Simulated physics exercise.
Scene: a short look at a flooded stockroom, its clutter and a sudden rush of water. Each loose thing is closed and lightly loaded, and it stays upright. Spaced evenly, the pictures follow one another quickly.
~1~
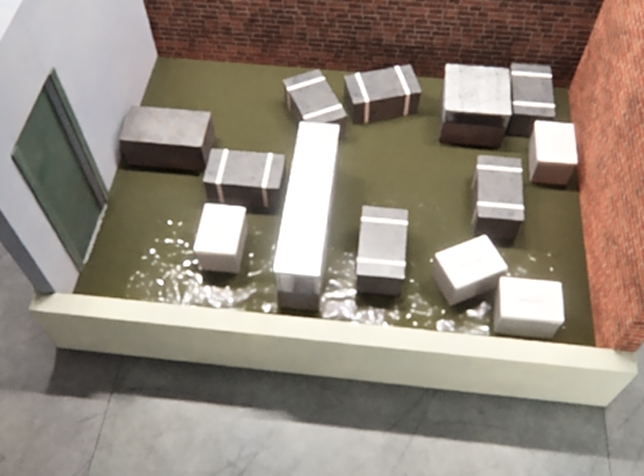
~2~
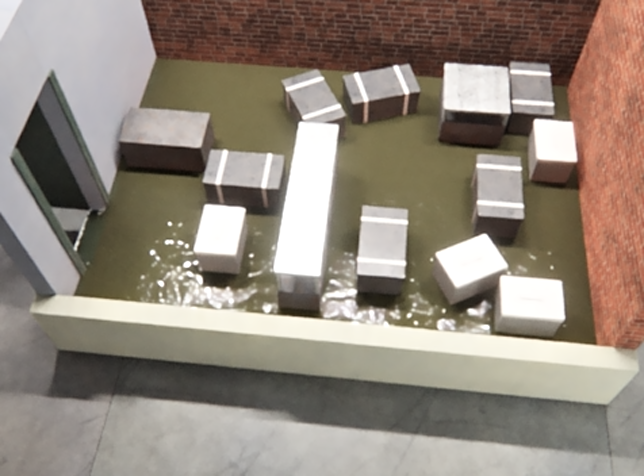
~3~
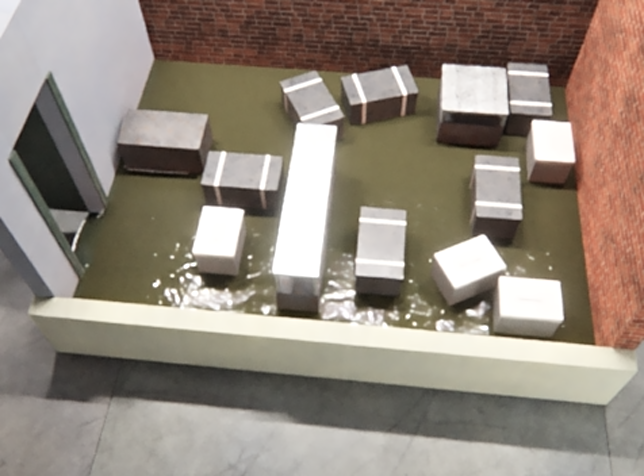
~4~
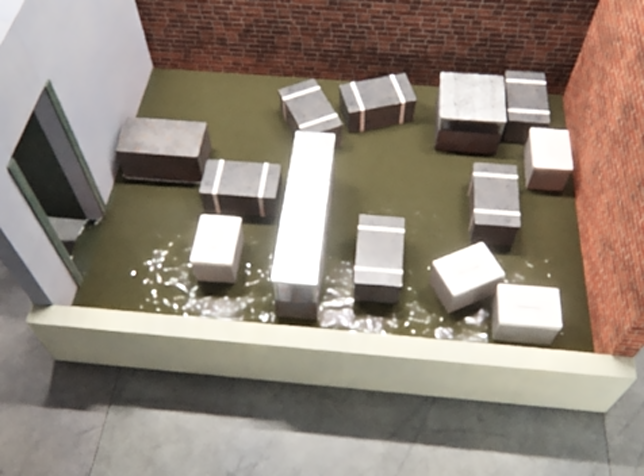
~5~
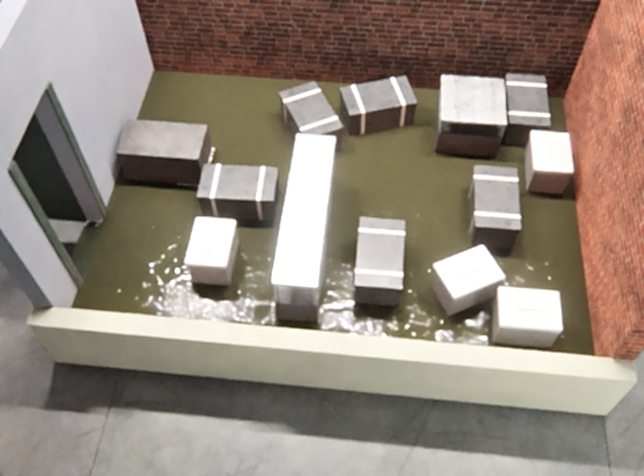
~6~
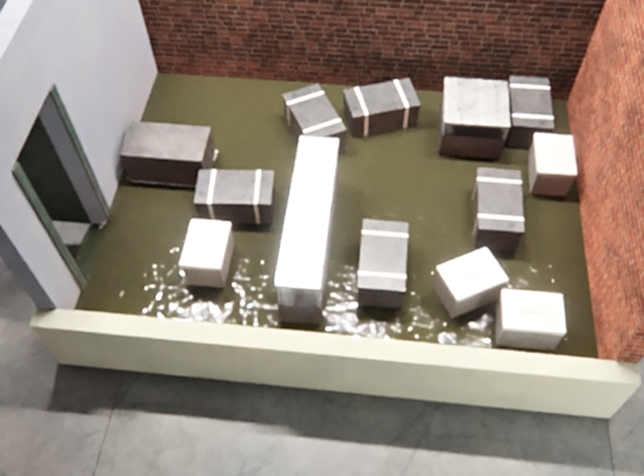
Flooded brick-walled room with floating crates and boxes, its side door opening, then a few near the doorway drifting slightly left.
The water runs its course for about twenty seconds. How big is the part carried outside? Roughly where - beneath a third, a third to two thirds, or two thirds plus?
The share will most likely be below one third.
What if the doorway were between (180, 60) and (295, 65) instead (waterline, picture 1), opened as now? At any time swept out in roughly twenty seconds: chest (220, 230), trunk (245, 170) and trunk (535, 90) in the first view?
One by one as named: Gets away, gets away and doesn't escape.
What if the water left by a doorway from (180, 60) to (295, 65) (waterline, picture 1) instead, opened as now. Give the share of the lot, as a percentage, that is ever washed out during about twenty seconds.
40 per cent or so.
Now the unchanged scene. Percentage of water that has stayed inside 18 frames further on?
Estimate: About 82 %.
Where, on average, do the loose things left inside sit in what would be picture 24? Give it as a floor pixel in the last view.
The average sits close to (358, 232).
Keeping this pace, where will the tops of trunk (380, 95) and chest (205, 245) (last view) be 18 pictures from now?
Roughly (312, 93) for one and (86, 285) for the other.
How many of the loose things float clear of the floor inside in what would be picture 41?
Counted: 10.
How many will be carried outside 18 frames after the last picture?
I reckon 0.
A moment on, 0 of 10 are out; 10 afloat.
Next, 0 of 10 are out; 10 afloat.
Later, 0 of 10 are out; 10 afloat.
In the end, 0 of 10 are out; 10 afloat.
